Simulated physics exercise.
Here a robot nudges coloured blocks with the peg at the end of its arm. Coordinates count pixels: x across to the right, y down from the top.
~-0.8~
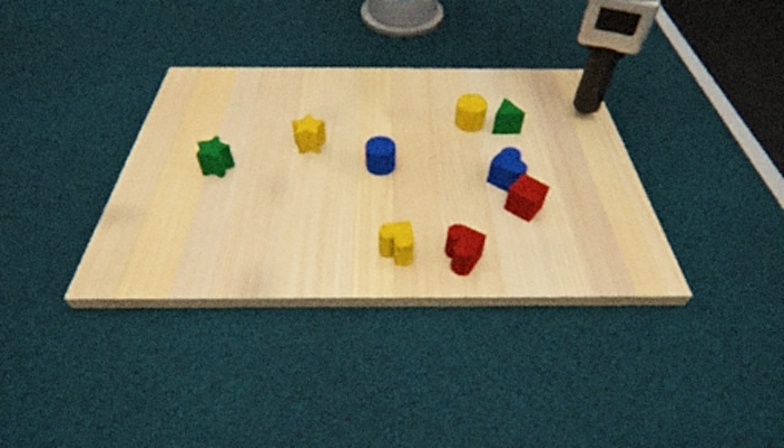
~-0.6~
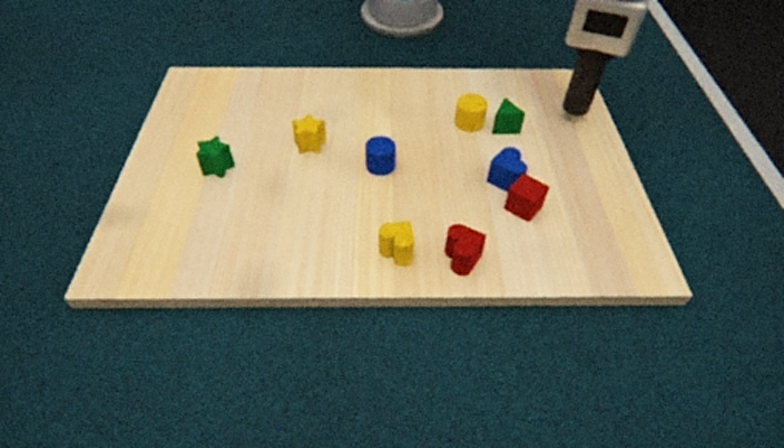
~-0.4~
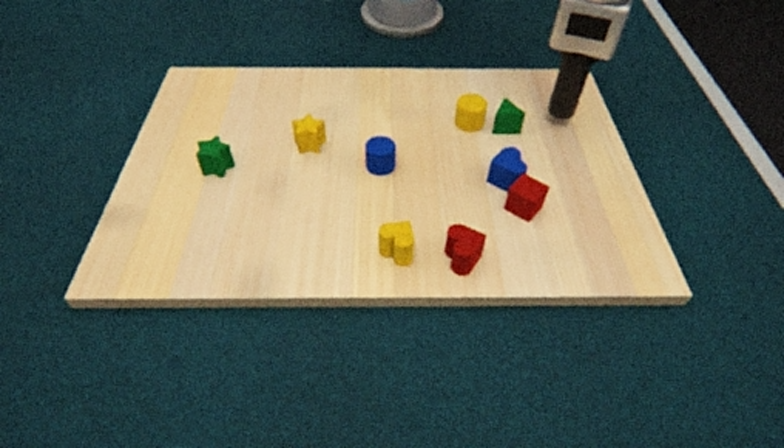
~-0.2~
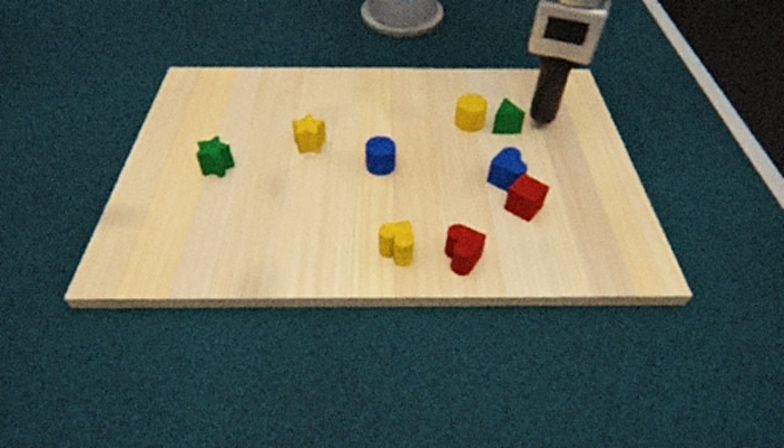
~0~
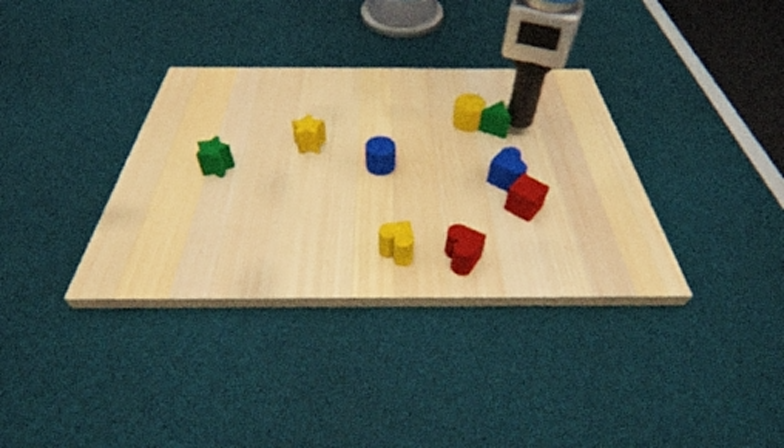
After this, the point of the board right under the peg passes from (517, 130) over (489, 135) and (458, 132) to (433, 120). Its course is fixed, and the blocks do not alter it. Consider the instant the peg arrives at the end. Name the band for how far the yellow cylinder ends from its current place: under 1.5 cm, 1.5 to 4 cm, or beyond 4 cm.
Ends over 4 cm away.
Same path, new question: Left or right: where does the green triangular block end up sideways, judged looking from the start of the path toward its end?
Off to the left side.
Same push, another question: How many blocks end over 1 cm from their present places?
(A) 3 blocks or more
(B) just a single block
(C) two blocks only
C (two blocks only)
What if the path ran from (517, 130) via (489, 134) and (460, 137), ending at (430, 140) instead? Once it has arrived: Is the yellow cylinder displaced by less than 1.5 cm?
I'd say no.
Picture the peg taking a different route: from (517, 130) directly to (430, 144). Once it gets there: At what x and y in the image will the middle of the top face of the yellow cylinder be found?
That would be at about pixel (453, 99).
What follows on the original path. One third of the way, peg at (490, 127); yellow cylinder at (458, 100); green triangular block at (469, 114).
Two thirds of the way, peg at (459, 123); yellow cylinder at (445, 95); green triangular block at (436, 112), turned 20° clockwise.
At the end, peg at (434, 111); yellow cylinder at (431, 82); green triangular block at (419, 109), turned 30° anticlockwise; blue heart-shaped block in place.
